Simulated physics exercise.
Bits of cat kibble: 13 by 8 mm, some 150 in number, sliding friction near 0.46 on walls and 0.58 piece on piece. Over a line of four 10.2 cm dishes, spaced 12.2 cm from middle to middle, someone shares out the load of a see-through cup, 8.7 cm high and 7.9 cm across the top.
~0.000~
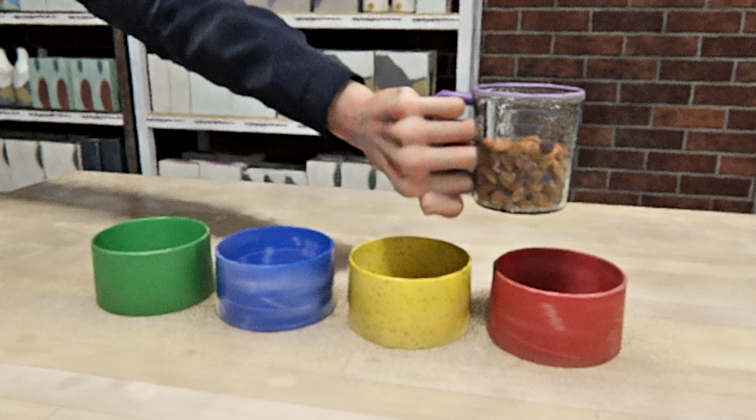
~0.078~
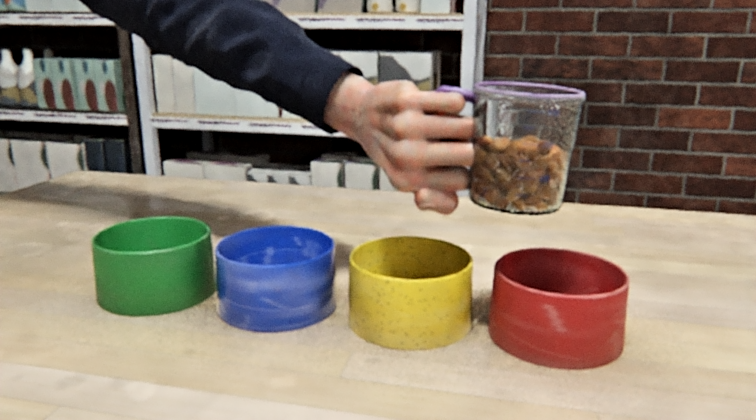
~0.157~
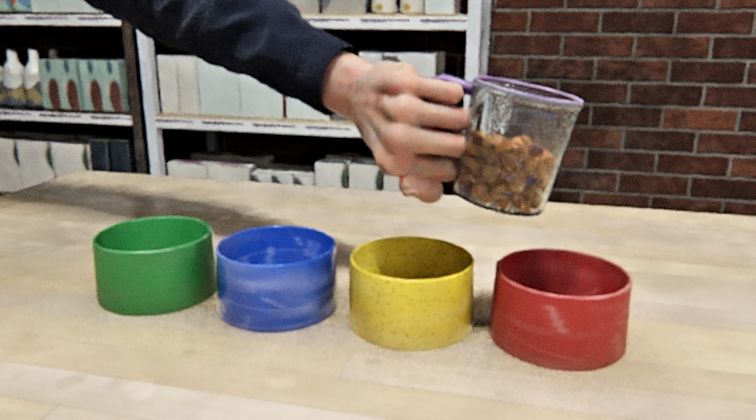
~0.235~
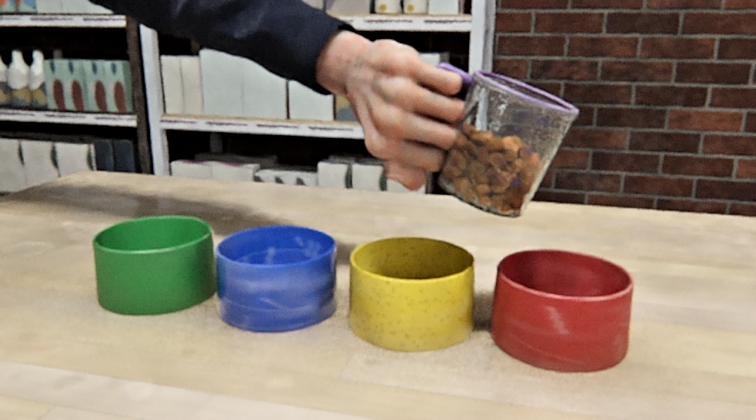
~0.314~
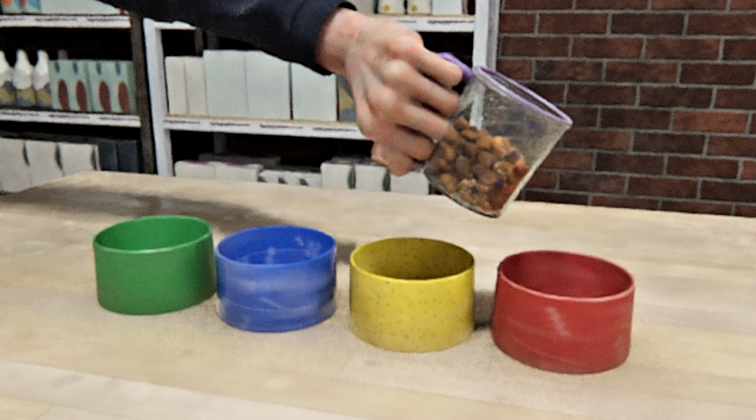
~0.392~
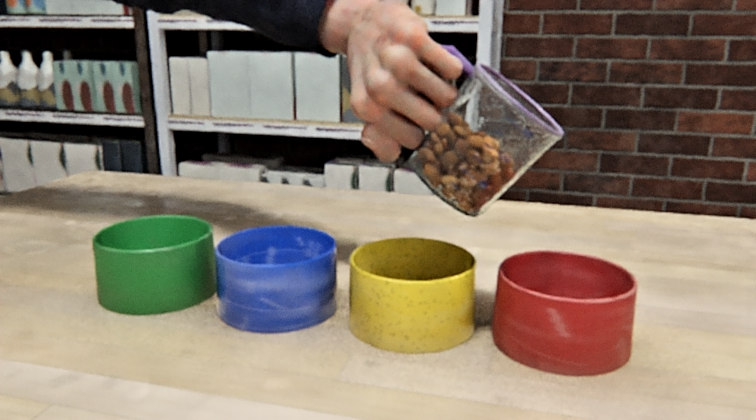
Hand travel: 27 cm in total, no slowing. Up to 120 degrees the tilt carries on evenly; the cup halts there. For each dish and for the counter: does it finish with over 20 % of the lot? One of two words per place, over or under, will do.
Red - under, blue - under, green - under, yellow - over, counter - under.
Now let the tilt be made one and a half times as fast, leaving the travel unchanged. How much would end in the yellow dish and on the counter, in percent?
Then the yellow dish would get 70 and the counter 30.
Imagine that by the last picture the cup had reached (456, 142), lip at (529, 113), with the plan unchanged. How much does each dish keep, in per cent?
Per cent kept: Red 0; blue 100; green 0; yellow 0.
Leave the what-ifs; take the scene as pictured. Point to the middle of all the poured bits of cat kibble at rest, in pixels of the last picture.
(413, 303).
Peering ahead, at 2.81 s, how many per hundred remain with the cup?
Close to 0 per cent of the load, I'd guess.
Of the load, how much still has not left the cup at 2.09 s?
That would be some 0 per cent.
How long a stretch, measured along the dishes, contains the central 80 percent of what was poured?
Roughly 6 cm.
After 1.41 s, tilt 120 degrees; cup holds 15 %, yellow 85 %.
After 2.09 s, tilt 120 degrees; cup holds 0 %, yellow 100 %.
After 2.81 s, tilt 120 degrees; cup holds 0 %, yellow 100 %.
At rest (3.1 s), red 0 %, blue 0 %, green 0 %, yellow 100 %, counter 0 %.
